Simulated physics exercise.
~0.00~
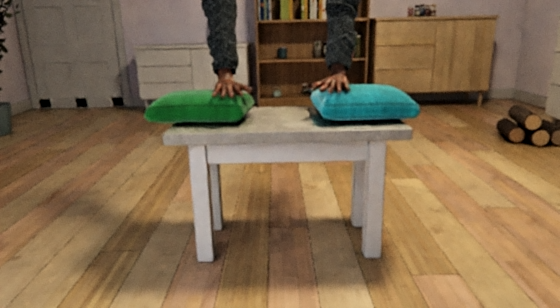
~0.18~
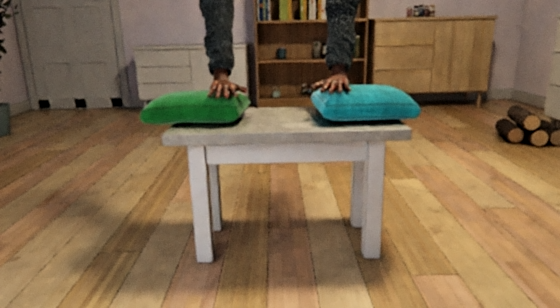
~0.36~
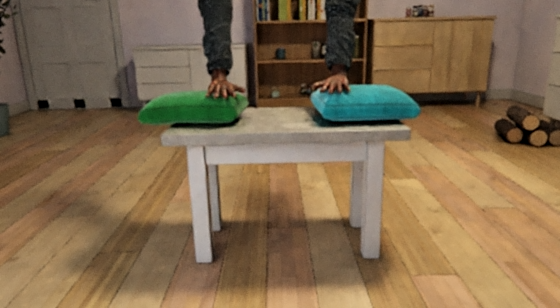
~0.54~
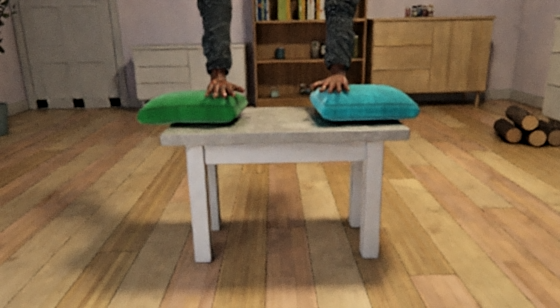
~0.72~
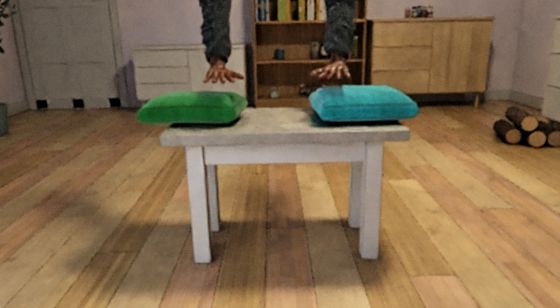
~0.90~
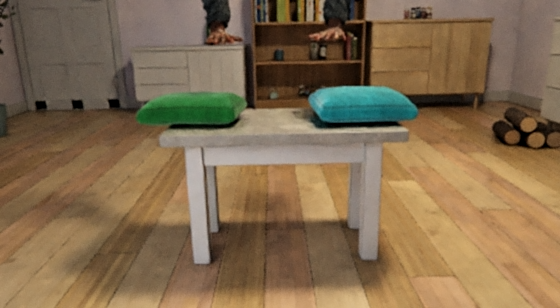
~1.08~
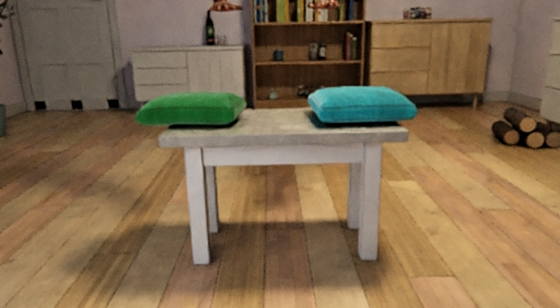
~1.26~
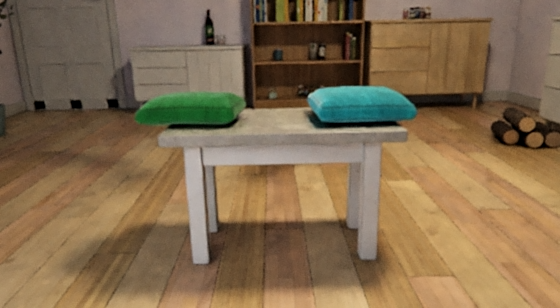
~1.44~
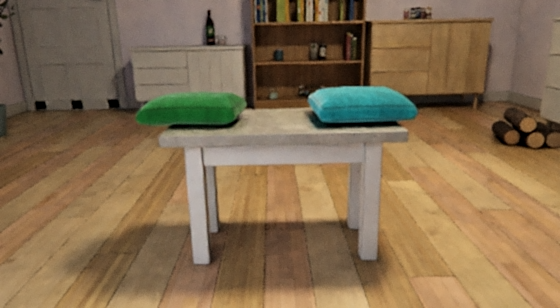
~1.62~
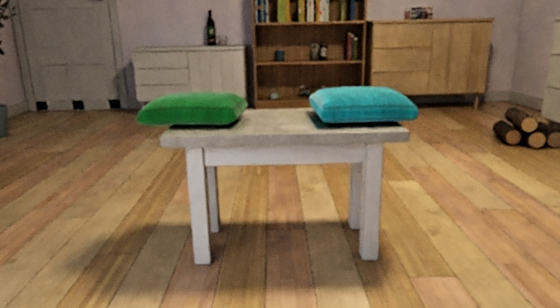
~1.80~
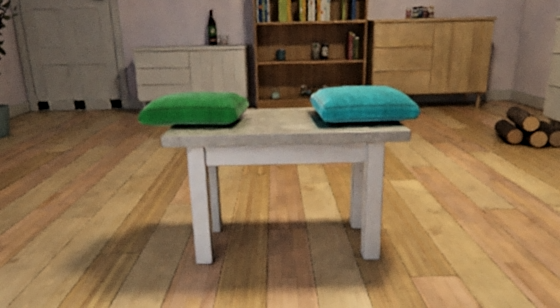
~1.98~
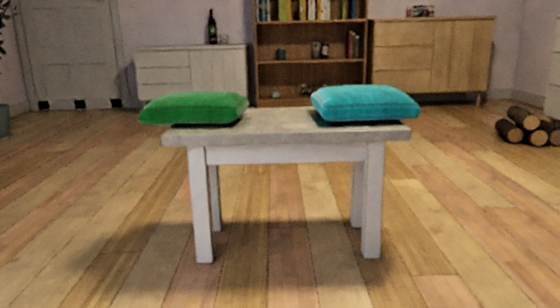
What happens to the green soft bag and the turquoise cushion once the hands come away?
Neither one falls. The green soft bag and the turquoise cushion both stay on top of the table.
